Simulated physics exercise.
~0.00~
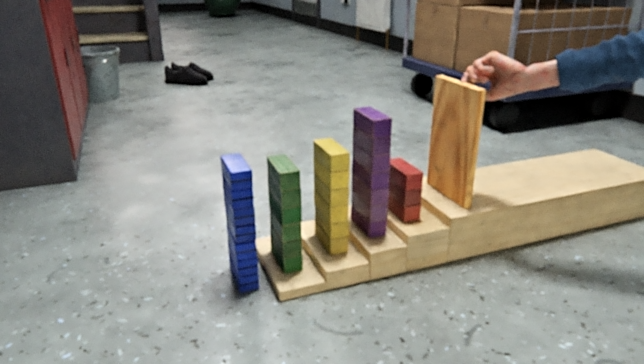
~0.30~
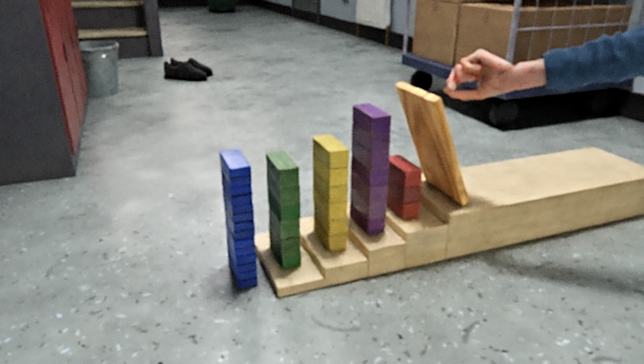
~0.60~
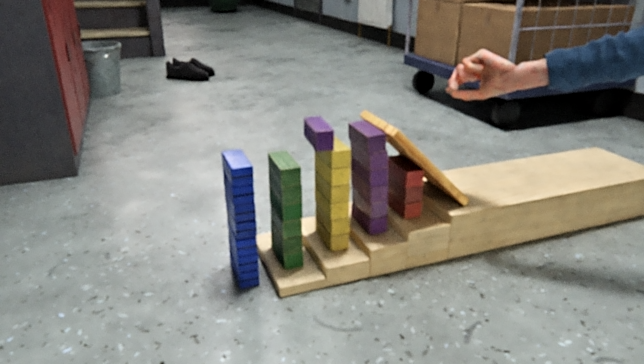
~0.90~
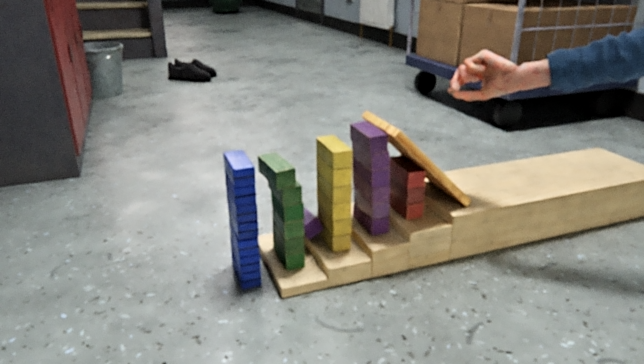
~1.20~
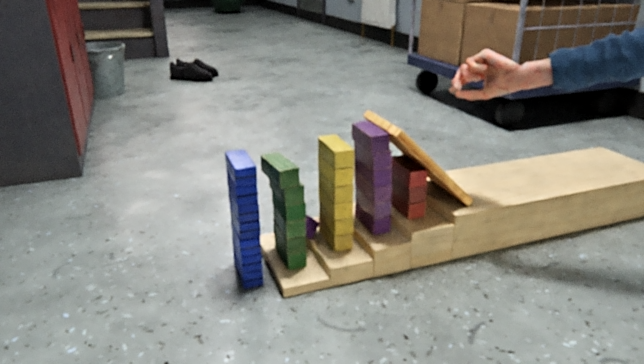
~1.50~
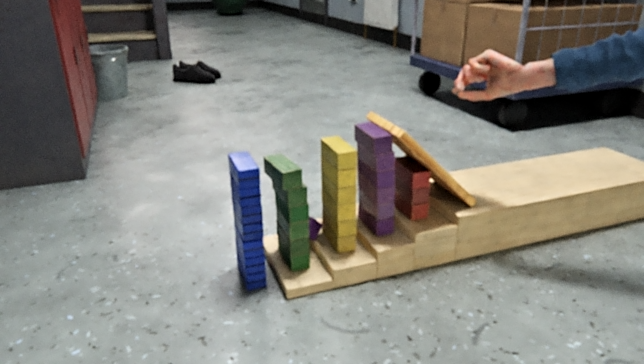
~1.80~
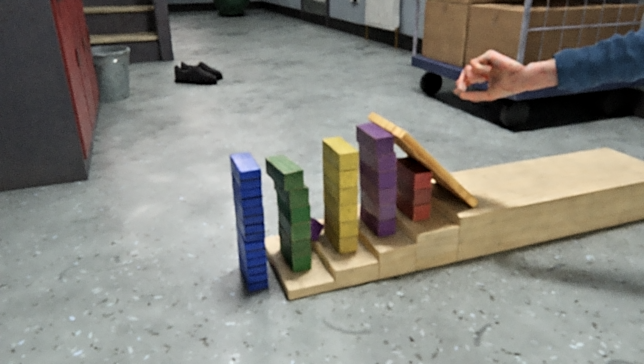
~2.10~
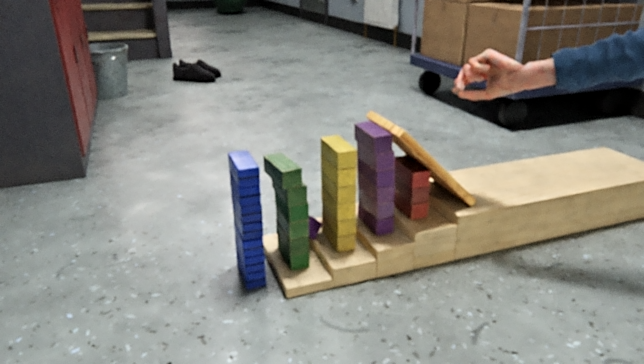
To begin with, a hand steadies an upright wooden board at the top of a stepped wooden base, behind red, purple, yellow and green columns of toy blocks, with a blue one at the far left. The board tips left, away from the hand, and comes to lean on the purple column. The top purple block is knocked off and passes over the yellow column, turning as it goes. It drops between yellow and green, and the top green block shifts left. Finally, the purple block lies behind the green column, the board stays slanted, and every column still stands.
